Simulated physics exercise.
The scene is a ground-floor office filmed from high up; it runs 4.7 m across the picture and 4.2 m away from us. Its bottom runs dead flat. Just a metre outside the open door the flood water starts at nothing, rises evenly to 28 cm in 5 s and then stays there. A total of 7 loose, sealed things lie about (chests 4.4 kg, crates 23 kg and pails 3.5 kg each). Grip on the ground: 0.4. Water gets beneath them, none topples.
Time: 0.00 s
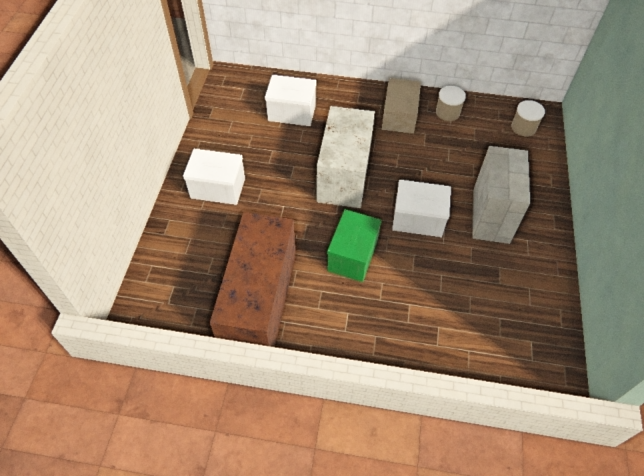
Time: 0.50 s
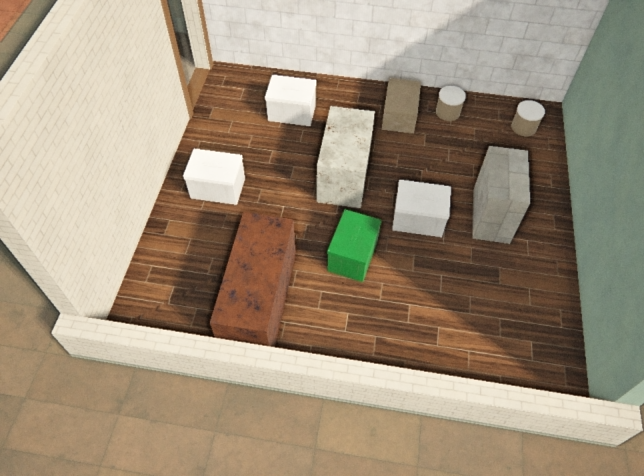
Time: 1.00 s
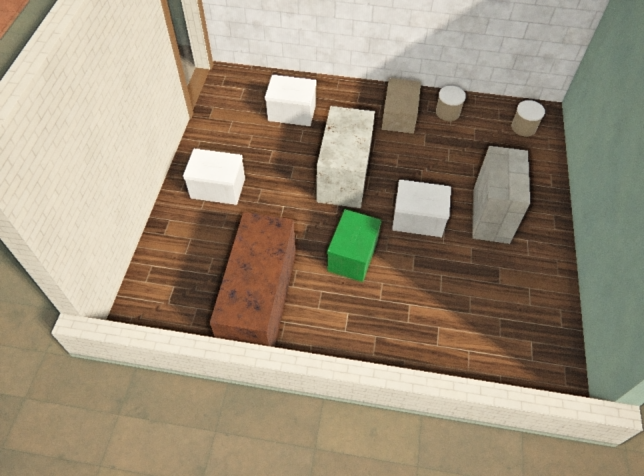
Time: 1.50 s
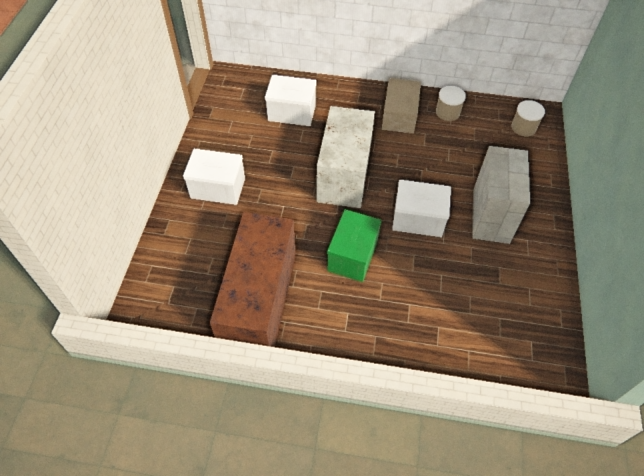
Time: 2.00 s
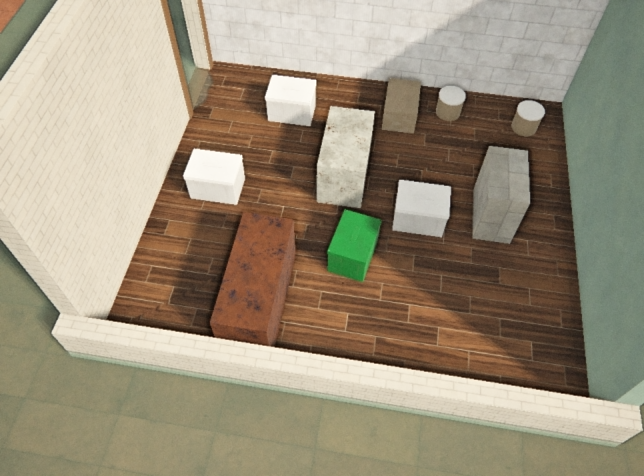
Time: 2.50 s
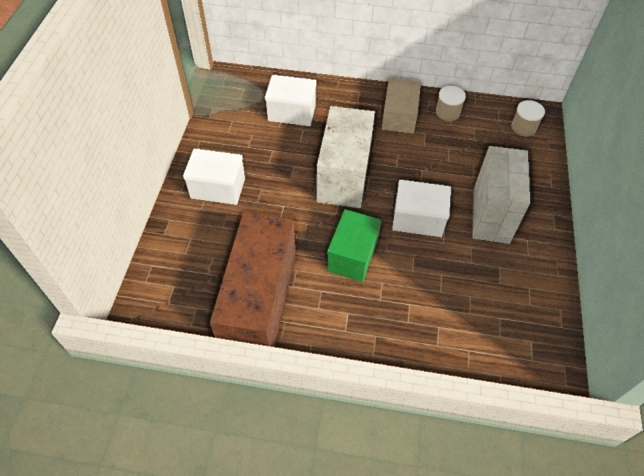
Water, thin and greenish, spreads over the orange tiles outside a wood-floored, ground-floor room seen from high above, its near wall low. Inside, a green chest sits near the middle beside a long rust-brown block, with white and grey blocks around and behind it and two pale-topped pails at the back right. The water tints the tiles, then slips through the back-left doorway onto the floorboards, while every object and the camera stay still.
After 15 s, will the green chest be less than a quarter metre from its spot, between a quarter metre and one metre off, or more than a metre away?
The green chest will be between a quarter metre and one metre off.
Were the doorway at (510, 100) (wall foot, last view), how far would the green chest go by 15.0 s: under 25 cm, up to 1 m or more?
Observation: Green chest large displacement.
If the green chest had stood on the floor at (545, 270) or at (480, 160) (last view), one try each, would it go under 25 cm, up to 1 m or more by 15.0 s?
Try one - it is swept a long way; try two - it is swept a long way.
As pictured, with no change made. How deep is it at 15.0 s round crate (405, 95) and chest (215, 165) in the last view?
Roughly 15 and 6 cm.
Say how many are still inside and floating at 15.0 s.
At that time the total is 7.
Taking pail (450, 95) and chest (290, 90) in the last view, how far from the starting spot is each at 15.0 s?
Shifts: 250 cm / 200 cm.
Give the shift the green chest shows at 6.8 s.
Roughly 5 cm.
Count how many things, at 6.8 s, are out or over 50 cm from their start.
At that time I count 3.
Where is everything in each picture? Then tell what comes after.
The green chest at (355, 235), on the bottom; 0.0 m2 under water; 0 of 7 have shifted, in the first frame.
The green chest at (355, 235), on the bottom; water covers 0.0 m2; 0 of 7 have shifted, in the second frame.
The green chest at (355, 235), on the bottom; water covers 0.0 m2; 0 of 7 have shifted, in the third frame.
The green chest at (355, 235) rests on the ground; 0.0 m2 under water; 0 of 7 have shifted, in the fourth frame.
The green chest at (355, 235), on the bottom; 0.0 m2 under water; 0 of 7 have shifted, in the fifth frame.
The green chest at (355, 235) rests on the ground; water covers 0.5 m2; 0 of 7 have shifted, in the sixth frame.
After 3.5 s the green chest is near (355, 235), 0.0 m from its start, aground; 0 afloat.
After 6.8 s the green chest is near (361, 237), 0.1 m from its start, aground; 1 afloat.
After 11.0 s the green chest is near (302, 308), 1.0 m from its start, afloat; 6 afloat.
After 15.0 s the green chest is near (316, 203), 0.5 m from its start, afloat; 7 afloat.
